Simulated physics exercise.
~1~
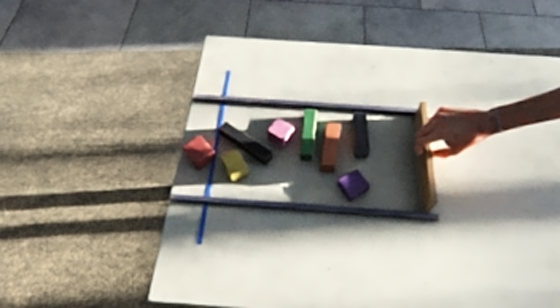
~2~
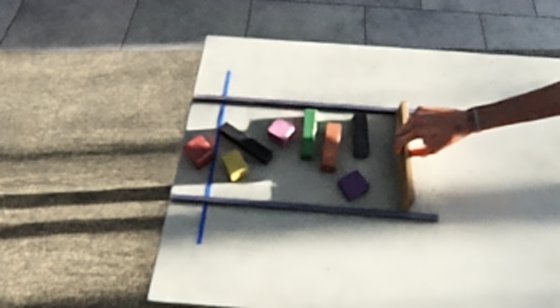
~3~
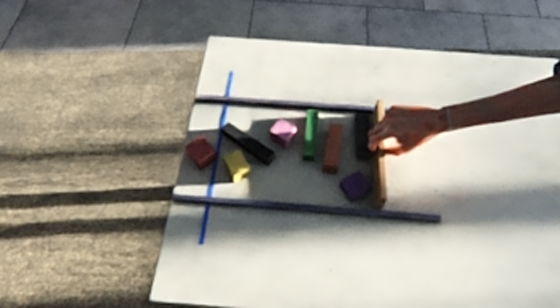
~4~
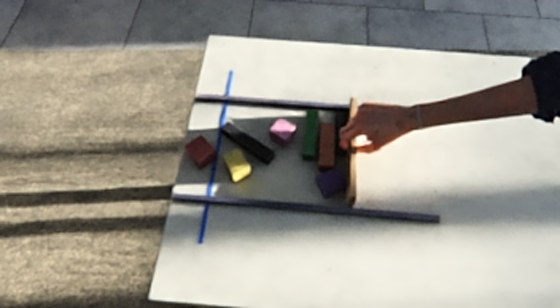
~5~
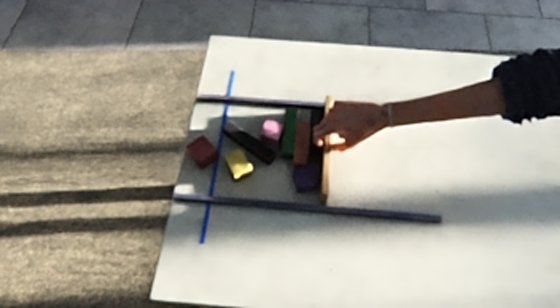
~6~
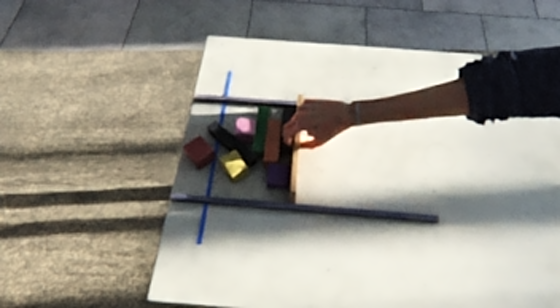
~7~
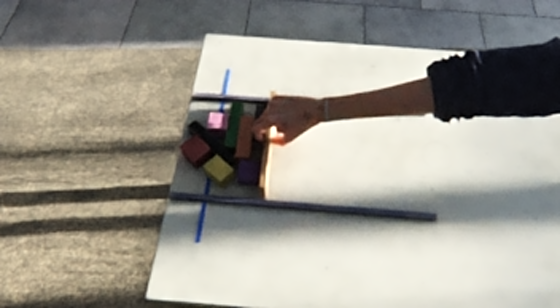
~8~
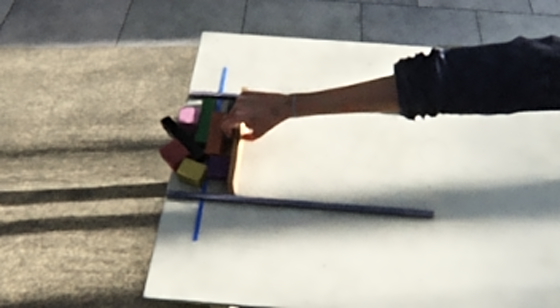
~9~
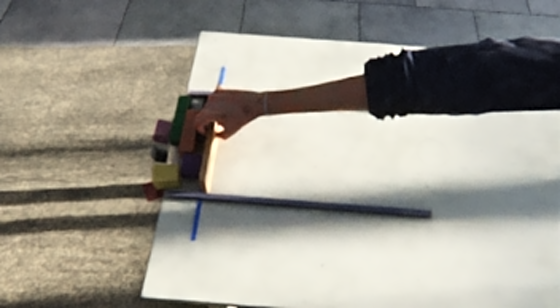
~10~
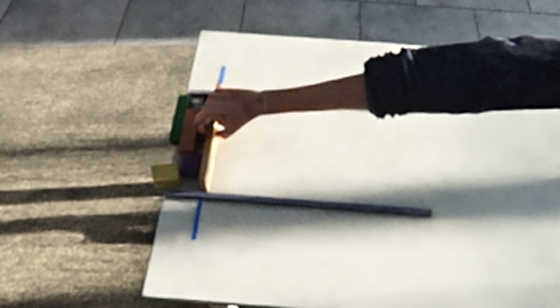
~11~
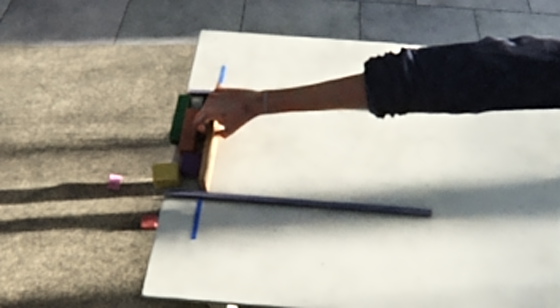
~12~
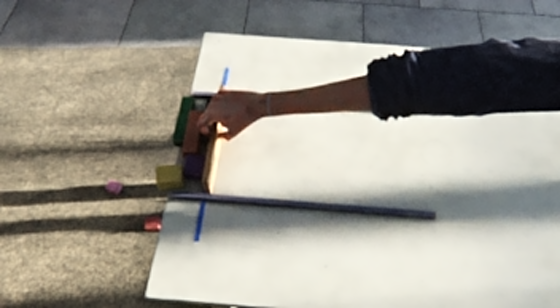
A hand slides an upright wooden board leftward between two dark rails on a white surface, seen from above at an angle, with brownish ground to the left and grey paving behind. Ahead of it lie scattered red, yellow, black, pink, green, orange, purple and dark grey pieces, near a blue strip of tape. The board gathers the right-hand pieces first, then bunches them all together toward the left edge. As it stops near the tape, the red, pink and black pieces go over the edge, while the others stay crowded against the board, the yellow block at the brink.
